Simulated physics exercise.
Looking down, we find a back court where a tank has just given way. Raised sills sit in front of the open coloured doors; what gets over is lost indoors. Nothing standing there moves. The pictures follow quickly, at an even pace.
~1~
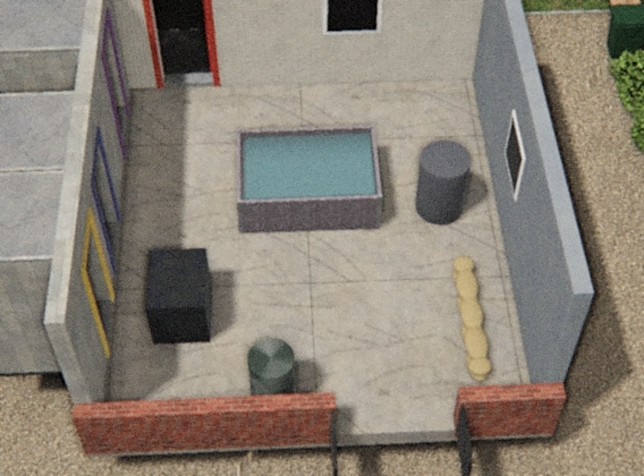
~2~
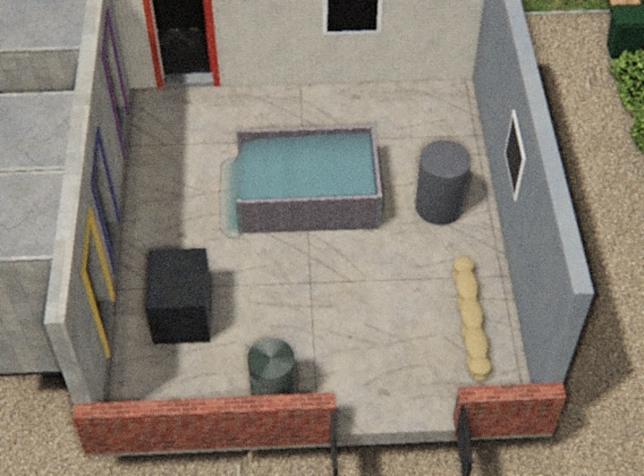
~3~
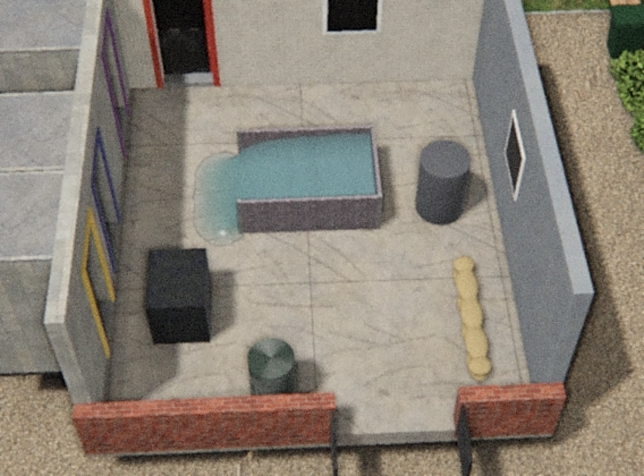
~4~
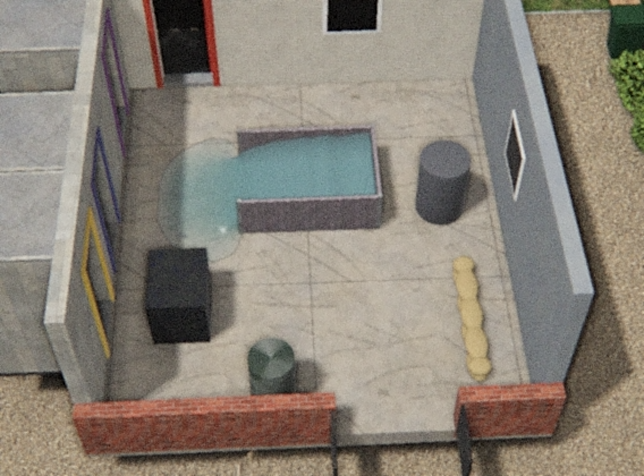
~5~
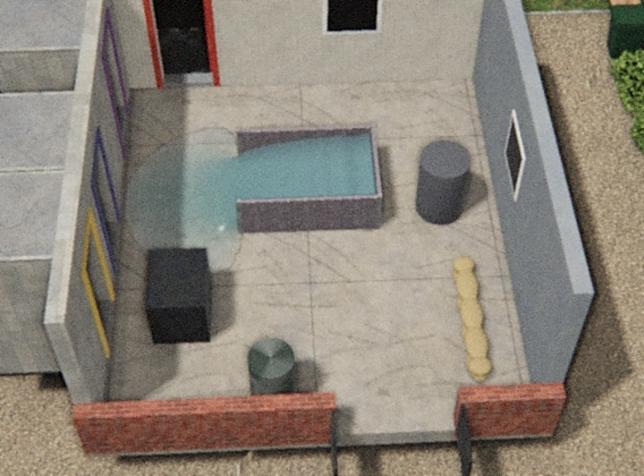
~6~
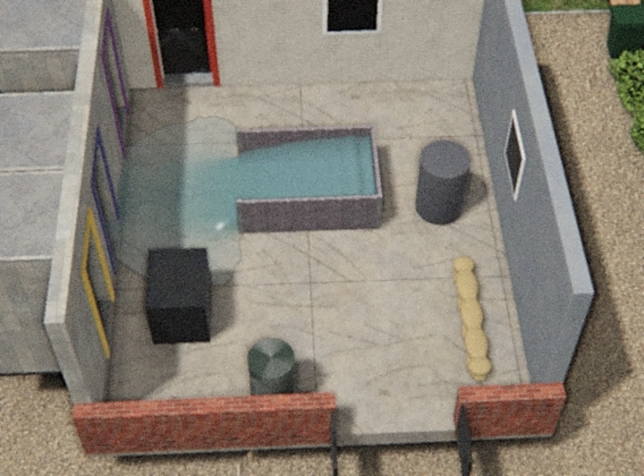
Water poured out of the open left end of the rectangular tank and fanned across the pale courtyard floor, spreading behind the black box until it reached the left wall with the coloured doors.
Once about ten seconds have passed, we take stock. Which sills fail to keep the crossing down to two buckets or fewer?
As I see it, red door: Over two buckets. Blue door: Over two buckets. Purple door: Two buckets or fewer. Yellow door: Over two buckets.
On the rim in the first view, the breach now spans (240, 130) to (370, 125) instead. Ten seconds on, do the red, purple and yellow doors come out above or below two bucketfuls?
So red crosses the limit, purple remains below the limit and yellow remains below the limit.
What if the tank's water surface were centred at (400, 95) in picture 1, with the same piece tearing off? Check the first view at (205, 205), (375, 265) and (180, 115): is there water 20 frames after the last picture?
In order: Submerged, untouched, submerged.
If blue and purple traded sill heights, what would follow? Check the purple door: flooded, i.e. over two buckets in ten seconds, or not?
My call is that purple breaks the threshold.
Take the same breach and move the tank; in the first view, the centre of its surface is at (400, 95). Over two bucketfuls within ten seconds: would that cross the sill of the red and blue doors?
Checking both: Red door surpasses the limit, blue door surpasses the limit.
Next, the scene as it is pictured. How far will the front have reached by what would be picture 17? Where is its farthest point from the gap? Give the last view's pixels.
My estimate: Roughly (103, 417).
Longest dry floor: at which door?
Last comes the one in red.
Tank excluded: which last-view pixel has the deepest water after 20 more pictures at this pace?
Look close to (102, 428).
A moment on, water covers 20 % of the floor; the red door not reached, the blue door over two buckets in, the purple door wet at the sill, nothing in, the yellow door wet at the sill, nothing in.
Next, water covers 25 % of the floor; the red door under two buckets in, the blue door far over two buckets in, the purple door wet at the sill, nothing in, the yellow door under two buckets in.
Then, water covers 40 % of the floor; the red door over two buckets in, the blue door far over two buckets in, the purple door wet at the sill, nothing in, the yellow door under two buckets in.
Later, water covers 70 % of the floor; the red door far over two buckets in, the blue door far over two buckets in, the purple door wet at the sill, nothing in, the yellow door over two buckets in.
In the end, water covers 90 % of the floor; the red door far over two buckets in, the blue door far over two buckets in, the purple door wet at the sill, nothing in, the yellow door over two buckets in.
